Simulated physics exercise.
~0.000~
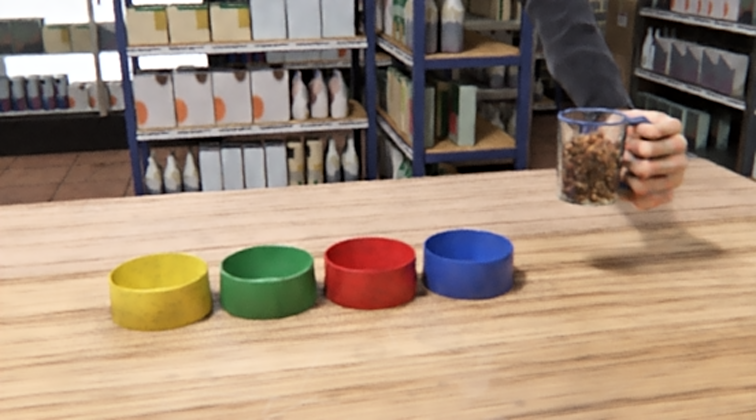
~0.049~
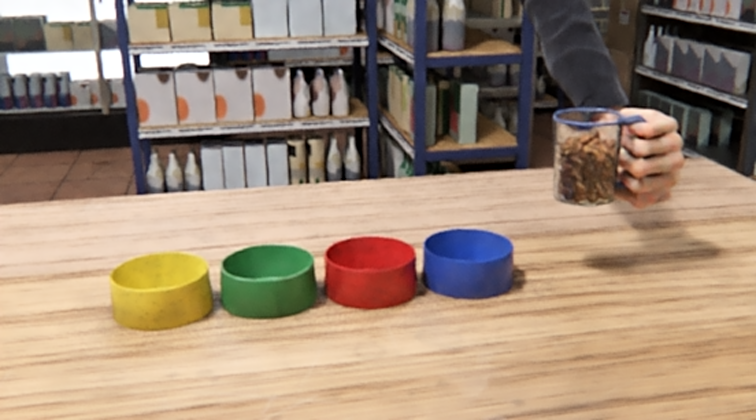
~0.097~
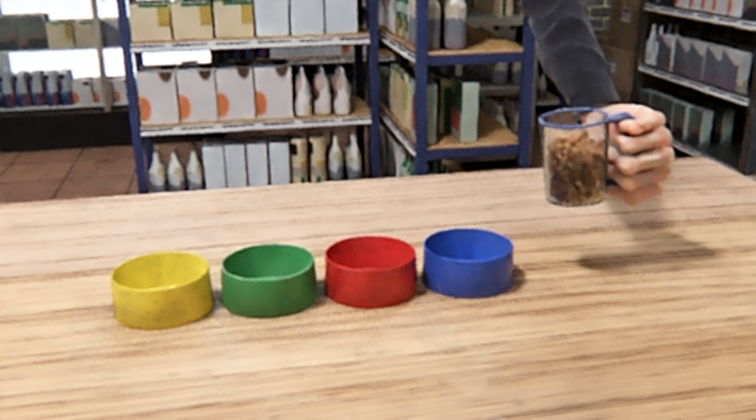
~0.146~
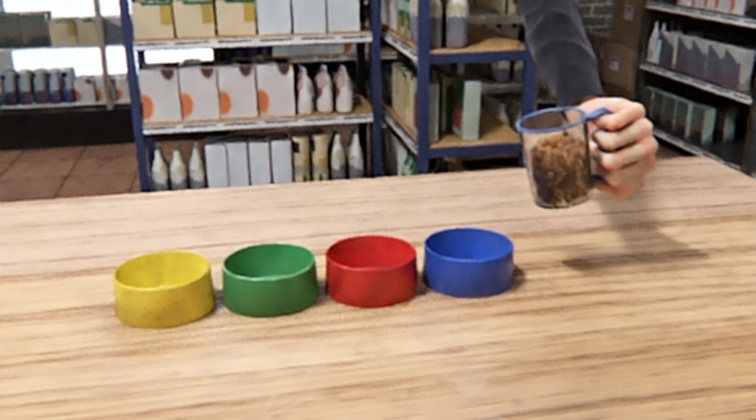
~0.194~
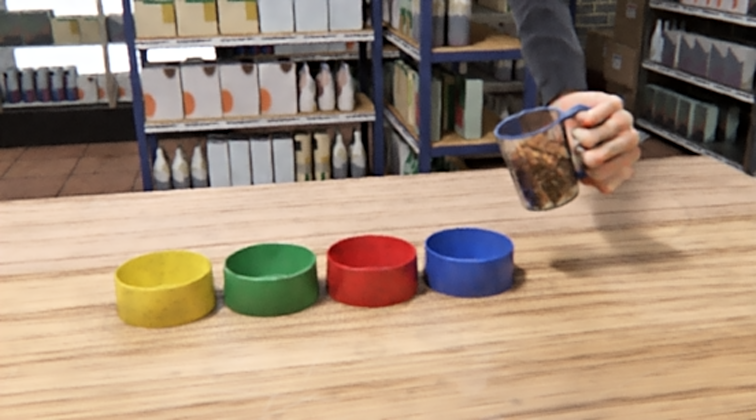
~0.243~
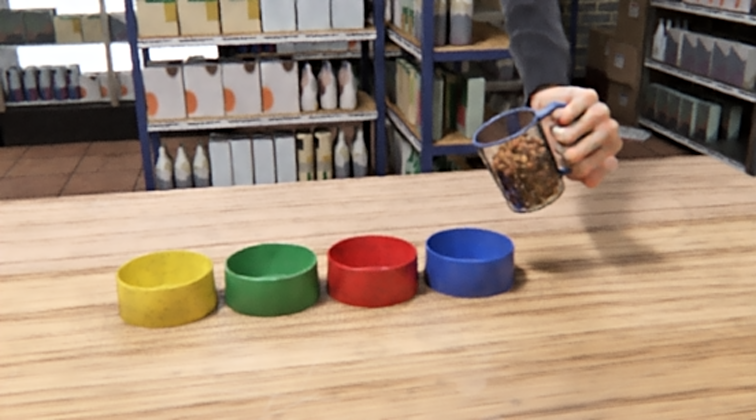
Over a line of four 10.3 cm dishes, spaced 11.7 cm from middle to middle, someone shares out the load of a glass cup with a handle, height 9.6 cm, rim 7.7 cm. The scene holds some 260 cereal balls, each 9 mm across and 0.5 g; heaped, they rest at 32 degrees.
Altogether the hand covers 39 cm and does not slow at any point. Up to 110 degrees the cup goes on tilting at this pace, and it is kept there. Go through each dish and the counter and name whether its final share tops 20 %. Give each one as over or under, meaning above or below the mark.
Red: Under, blue: Under, green: Under, yellow: Over, counter: Under.
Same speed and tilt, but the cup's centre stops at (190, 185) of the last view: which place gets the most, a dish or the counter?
Result: Biggest portion at yellow.
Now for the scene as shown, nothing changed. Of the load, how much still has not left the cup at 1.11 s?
Some 15 %.
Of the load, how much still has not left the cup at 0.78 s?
I reckon around 95 per cent.
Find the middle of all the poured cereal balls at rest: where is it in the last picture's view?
About (170, 289).
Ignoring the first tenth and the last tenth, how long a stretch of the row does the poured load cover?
I'd put it near 7 cm.
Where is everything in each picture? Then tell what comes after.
Cup at (590, 157), tilt 0 degrees, lip at (562, 119), moved 0.0 cm; middle of the pieces at (592, 166); blue dish at (468, 245); red dish at (370, 254); green dish at (267, 262); yellow dish at (159, 272), in the first picture.
Cup at (586, 157), tilt 1 degrees, lip at (557, 120), moved 0.5 cm; middle of the pieces at (588, 166), in the second picture.
Cup at (575, 158), tilt 6 degrees, lip at (542, 123), moved 1.8 cm; middle of the pieces at (577, 166), in the third picture.
Cup at (558, 159), tilt 13 degrees, lip at (520, 129), moved 4.0 cm; middle of the pieces at (561, 167), in the fourth picture.
Cup at (540, 160), tilt 20 degrees, lip at (498, 136), moved 6.3 cm; middle of the pieces at (544, 168), in the fifth picture.
Cup at (521, 162), tilt 27 degrees, lip at (475, 144), moved 8.6 cm; middle of the pieces at (526, 169); blue dish at (470, 244); red dish at (372, 252); green dish at (271, 260); yellow dish at (165, 269). The cup turns about 145 degrees a second and travels 47 cm a second, in the sixth picture.
After 0.57 s, tilt 74 degrees; cup holds 100 %.
After 0.78 s, tilt 105 degrees; cup holds 95 %, green 5 %.
After 1.11 s, tilt 110 degrees; cup holds 15 %, green 5 %, yellow 75 %.
In the end, at 1.9 s, red 0 %, blue 0 %, green 5 %, yellow 95 %, counter 0 %.
